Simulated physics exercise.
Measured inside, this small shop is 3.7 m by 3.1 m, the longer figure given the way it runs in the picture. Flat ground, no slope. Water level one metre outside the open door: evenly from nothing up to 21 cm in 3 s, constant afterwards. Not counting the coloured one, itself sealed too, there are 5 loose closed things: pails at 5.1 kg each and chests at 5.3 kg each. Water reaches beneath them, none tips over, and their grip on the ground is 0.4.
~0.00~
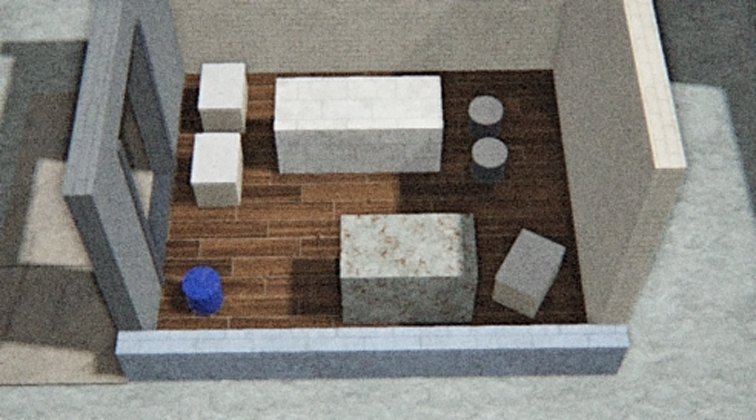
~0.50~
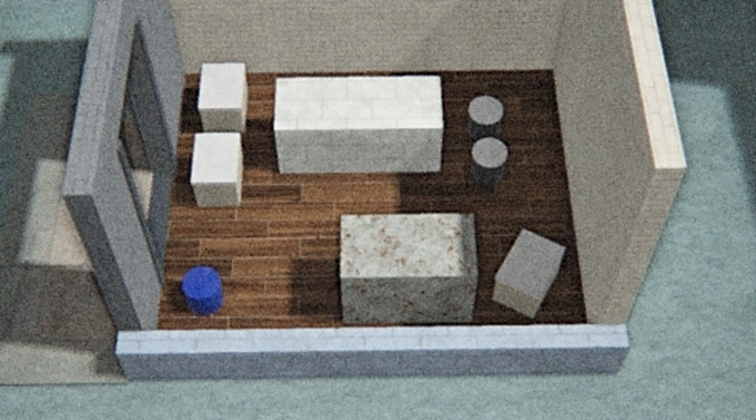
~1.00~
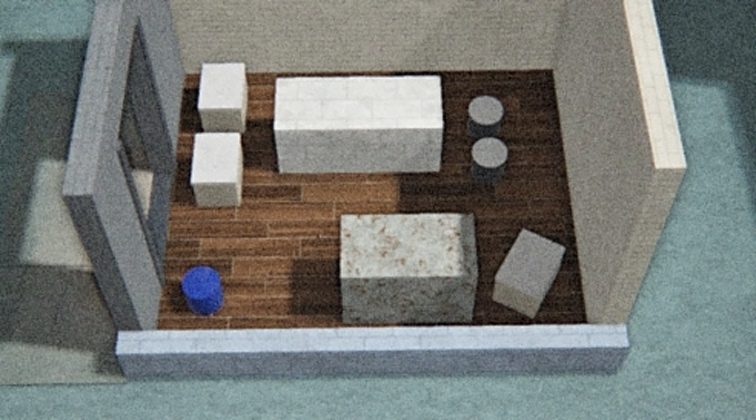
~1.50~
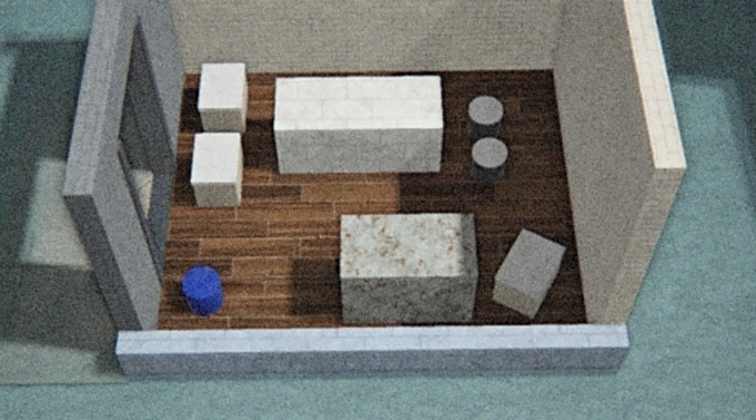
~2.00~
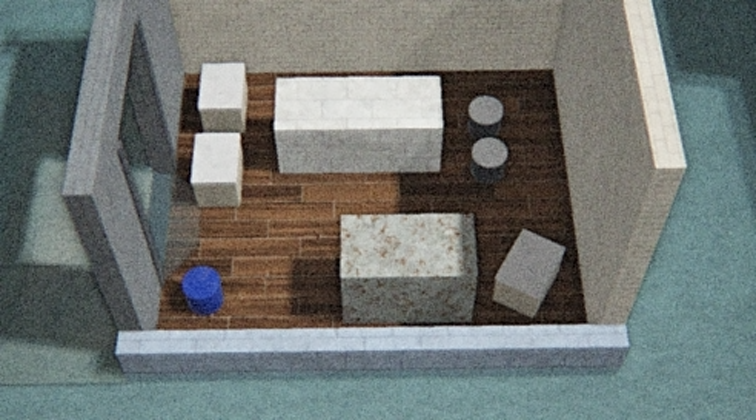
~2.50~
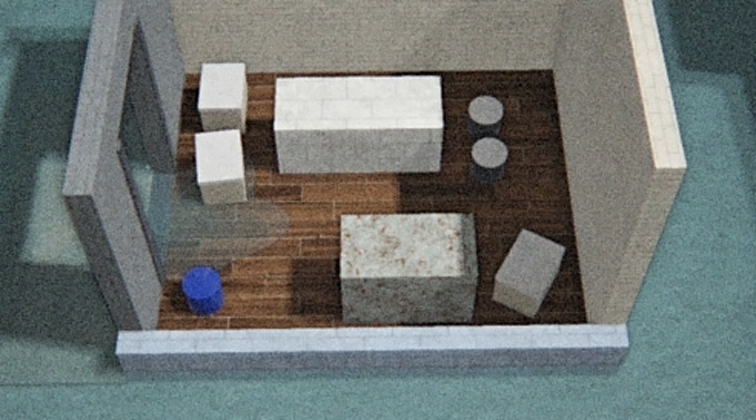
Shallow water slips in through the doorway on the left and spreads across the wooden floor.
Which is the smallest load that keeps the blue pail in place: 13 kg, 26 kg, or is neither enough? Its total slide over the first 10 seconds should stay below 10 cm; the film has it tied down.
Going by the pictures, it is pinned by the lighter mass already.
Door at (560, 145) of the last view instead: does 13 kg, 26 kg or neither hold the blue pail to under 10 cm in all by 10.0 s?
In that case only the heavier option works.
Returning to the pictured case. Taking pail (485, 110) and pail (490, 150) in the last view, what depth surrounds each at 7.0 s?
Close to 5 and 7 centimetres.
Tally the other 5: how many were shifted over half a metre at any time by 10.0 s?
I make it 4.
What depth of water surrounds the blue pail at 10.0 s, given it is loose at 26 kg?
Around 11 cm.
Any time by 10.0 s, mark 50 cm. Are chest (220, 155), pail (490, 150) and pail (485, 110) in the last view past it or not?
Listed order gives above limit, above limit, within limit.
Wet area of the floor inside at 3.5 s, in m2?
Flooded: Near 4.0 m2.
After 3.5 s the blue pail would be 0 cm from its start with 13 kg and 0 cm from its start with 26 kg; 2 cm of water round it then.
After 4.5 s the blue pail would be 0 cm from its start with 13 kg and 0 cm from its start with 26 kg; 3 cm of water round it then.
After 7.0 s the blue pail would be 0 cm from its start with 13 kg and 0 cm from its start with 26 kg; 7 cm of water round it then.
After 10.0 s the blue pail would be 0 cm from its start with 13 kg and 0 cm from its start with 26 kg; 11 cm of water round it then.
